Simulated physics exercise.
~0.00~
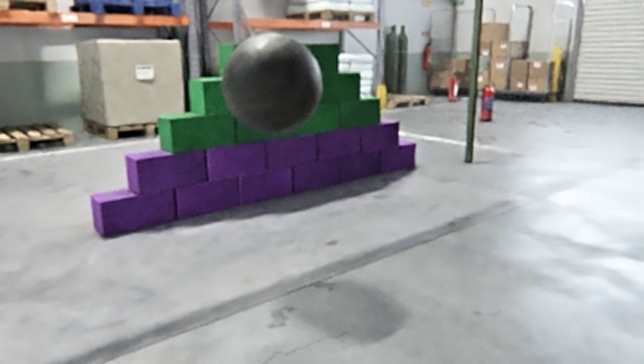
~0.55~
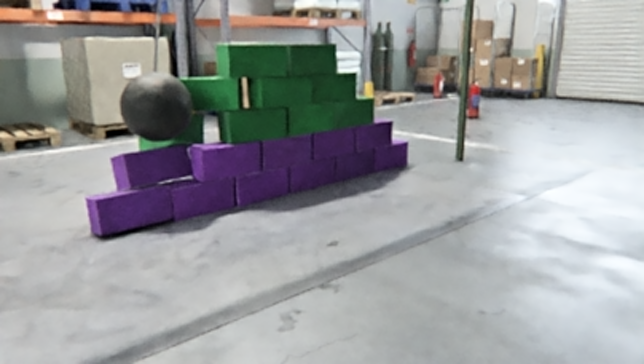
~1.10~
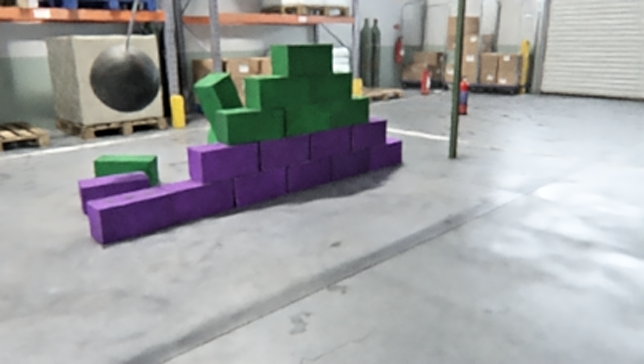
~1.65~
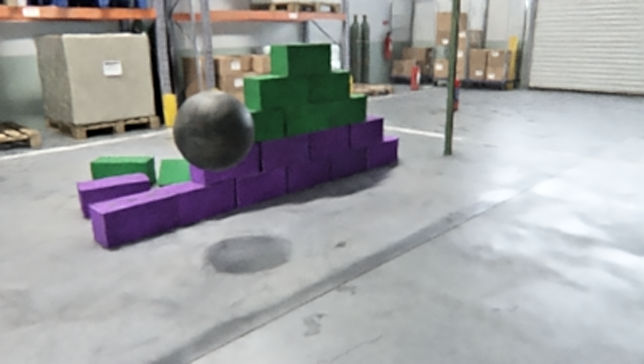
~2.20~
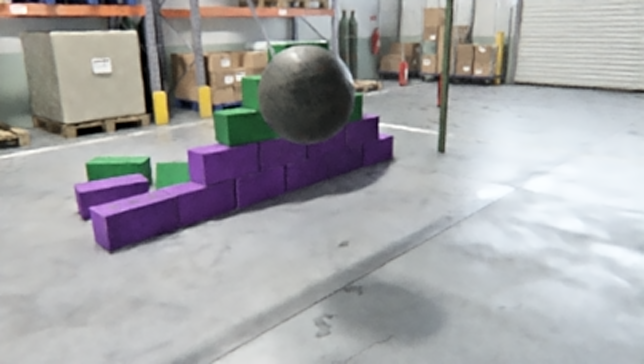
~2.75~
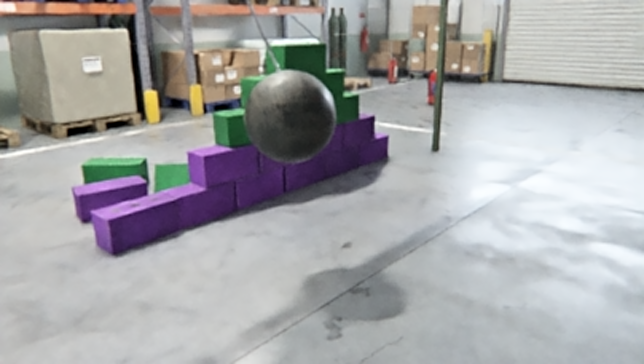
In a warehouse with pallets, shelving and a roller door, a dark ball hangs in front of a stepped wall of green blocks stacked on purple ones. The ball swings left and strikes the wall's left end, knocking green blocks loose and pushing a purple one out of line. As it carries on to the far left, a few blocks drop to the floor and one green block tilts on the stack. The ball then swings back to the right, passing in front of the wall. It ends hanging before the stack, most of which still stands, with fallen blocks lying at the left.
